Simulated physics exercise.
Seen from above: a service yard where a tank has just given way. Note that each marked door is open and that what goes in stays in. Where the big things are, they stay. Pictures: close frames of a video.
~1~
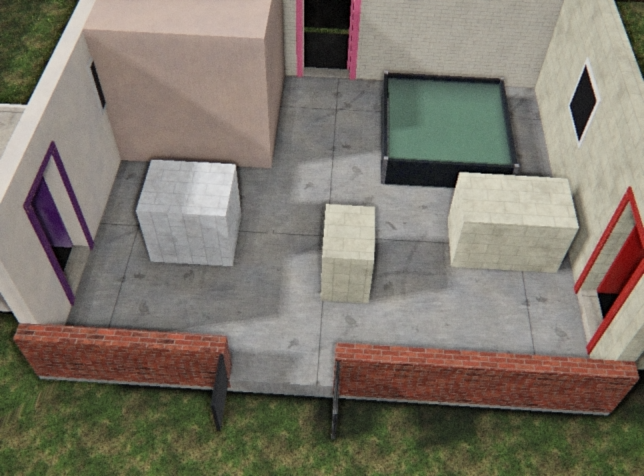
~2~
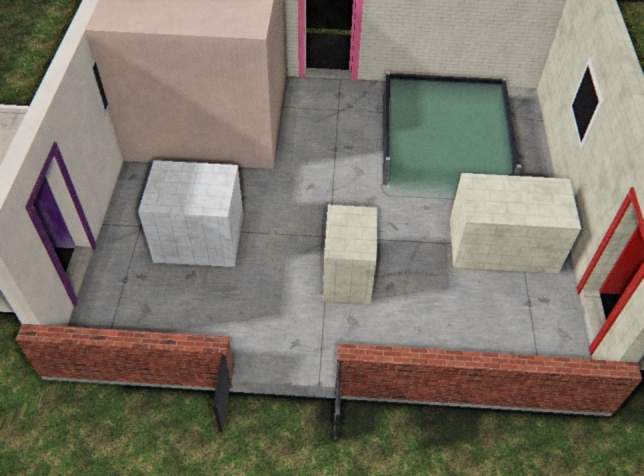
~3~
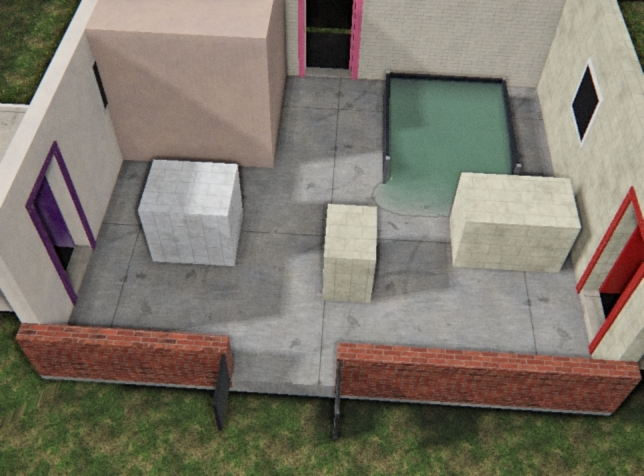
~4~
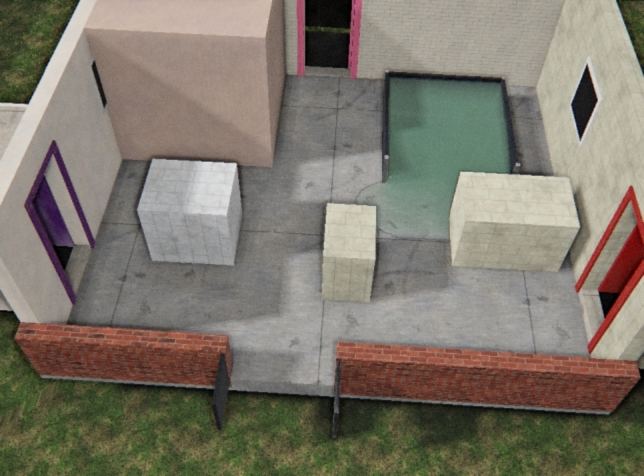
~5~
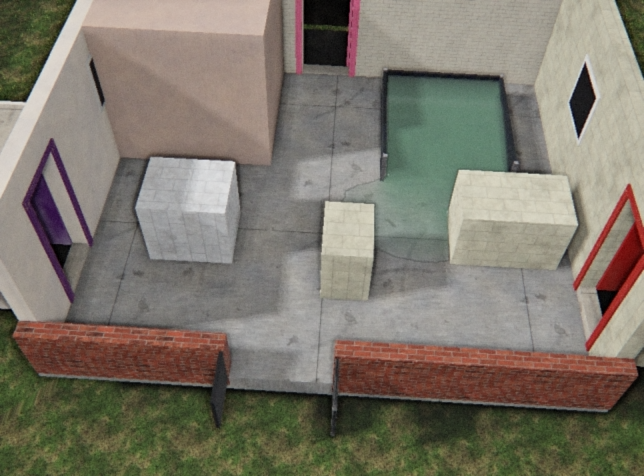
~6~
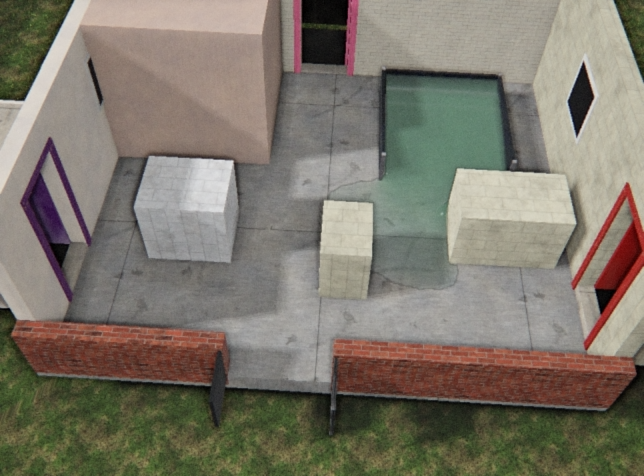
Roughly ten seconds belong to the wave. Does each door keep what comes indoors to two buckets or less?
The purple door keeps it there; the red door keeps it there; the pink door keeps it there.
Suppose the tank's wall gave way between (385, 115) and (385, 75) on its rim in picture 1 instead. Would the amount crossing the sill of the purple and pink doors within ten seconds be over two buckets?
Note: Purple misses the line, pink crosses the line.
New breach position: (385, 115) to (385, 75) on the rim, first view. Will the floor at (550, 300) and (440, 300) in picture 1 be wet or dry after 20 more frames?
In order - first: Not reached, second: Not reached.
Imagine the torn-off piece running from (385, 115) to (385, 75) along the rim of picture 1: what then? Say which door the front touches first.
My answer: The pink door.
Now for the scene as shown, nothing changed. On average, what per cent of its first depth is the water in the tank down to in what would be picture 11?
About 60 per cent.
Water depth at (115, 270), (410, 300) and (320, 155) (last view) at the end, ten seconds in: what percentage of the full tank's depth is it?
In the order asked, some 16, 16 and 6 in a hundred.
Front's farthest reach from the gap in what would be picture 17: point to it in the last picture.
The wet point farthest out is around (263, 362).
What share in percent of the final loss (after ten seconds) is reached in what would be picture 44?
Close to 50 per cent, I'd say.
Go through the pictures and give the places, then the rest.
The first frame shows still water in the tank at (446, 121).
In the second frame, water pours out at (449, 180) and has run to a hidden place.
In the third frame, the front is at a hidden place, out from the gap at (448, 180).
In the fourth frame, water pours out at (448, 179) and has run to a hidden place.
In the fifth frame, the front is at a hidden place, out from the gap at (446, 178).
In the sixth frame, the front is at (393, 276), out from the gap at (444, 176).
A moment on, water covers 25 % of the floor; the purple door not reached, the red door not reached, the pink door not reached.
Next, water covers 40 % of the floor; the purple door not reached, the red door wet at the sill, nothing in, the pink door not reached.
Then, water covers 60 % of the floor; the purple door not reached, the red door wet at the sill, nothing in, the pink door not reached.
Later, water covers 85 % of the floor; the purple door wet at the sill, nothing in, the red door under two buckets in, the pink door wet at the sill, nothing in.
In the end, water covers 95 % of the floor; the purple door wet at the sill, nothing in, the red door under two buckets in, the pink door wet at the sill, nothing in.
